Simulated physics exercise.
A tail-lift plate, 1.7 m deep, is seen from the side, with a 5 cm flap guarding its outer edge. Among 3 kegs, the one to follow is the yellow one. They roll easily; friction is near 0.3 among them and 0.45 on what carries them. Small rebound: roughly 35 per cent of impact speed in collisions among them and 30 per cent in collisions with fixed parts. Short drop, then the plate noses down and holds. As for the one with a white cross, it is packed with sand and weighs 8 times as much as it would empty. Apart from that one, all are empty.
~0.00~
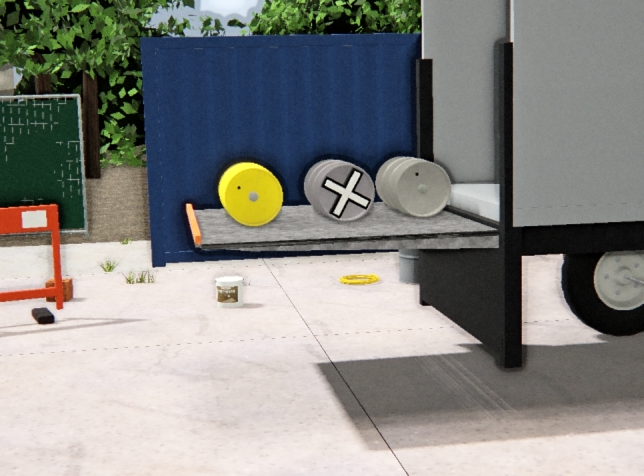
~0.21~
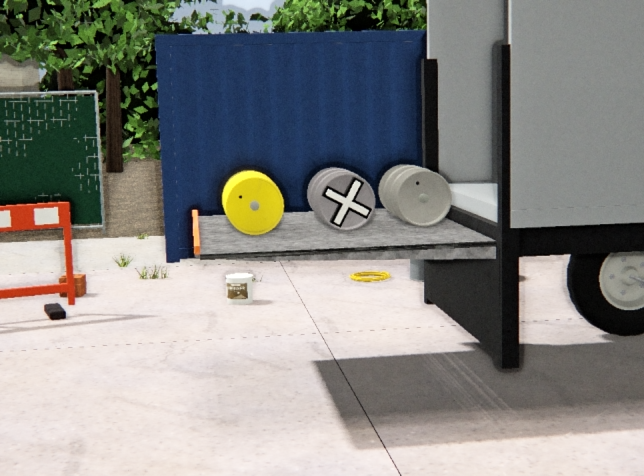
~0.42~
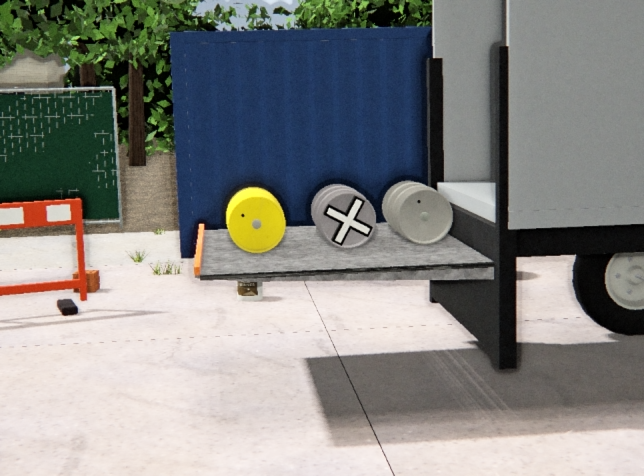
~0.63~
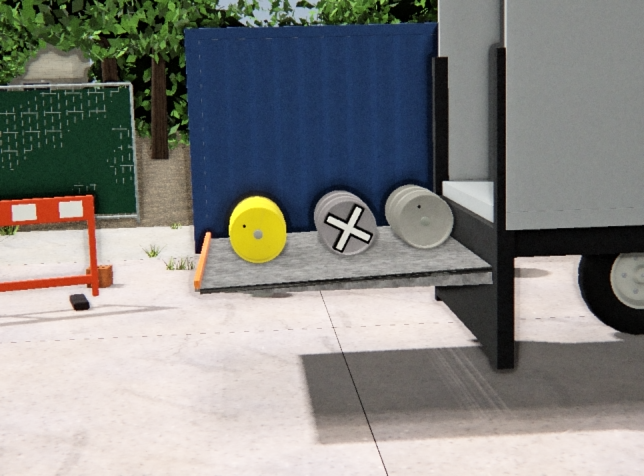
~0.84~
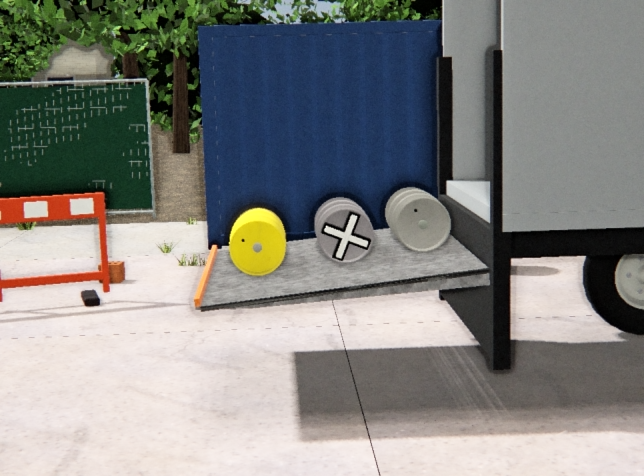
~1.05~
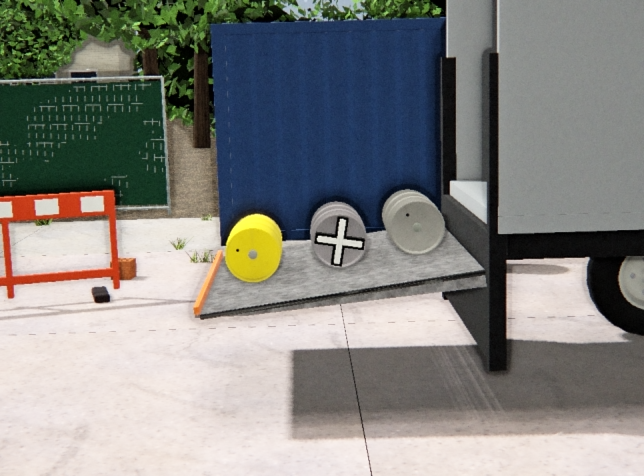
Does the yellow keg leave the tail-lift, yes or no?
Yes.
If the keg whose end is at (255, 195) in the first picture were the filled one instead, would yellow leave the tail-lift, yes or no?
In that case yellow no.
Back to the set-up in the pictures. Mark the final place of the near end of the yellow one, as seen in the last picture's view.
It ends up close to (32, 373).
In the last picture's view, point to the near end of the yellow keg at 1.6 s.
Around pixel (221, 258).
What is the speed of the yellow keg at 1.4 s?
The speed is close to 0.4 m/s.
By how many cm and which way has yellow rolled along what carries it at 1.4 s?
Shift of yellow: 15, leftward.
By 1.4 s, yellow is on the plate, 20 cm from the stop, rolling left; 0 of 3 are off.
By 1.6 s, yellow is on the plate, 10 cm from the stop, rolling left; 0 of 3 are off.
By 1.9 s, yellow is on the plate, 5 cm from the stop, rolling left; 0 of 3 are off.
By 2.2 s, yellow is over the stop and falling; 1 of 3 is off.
Finally (7.0 s), yellow is off the lift, on the ground; 2 of 3 are off.
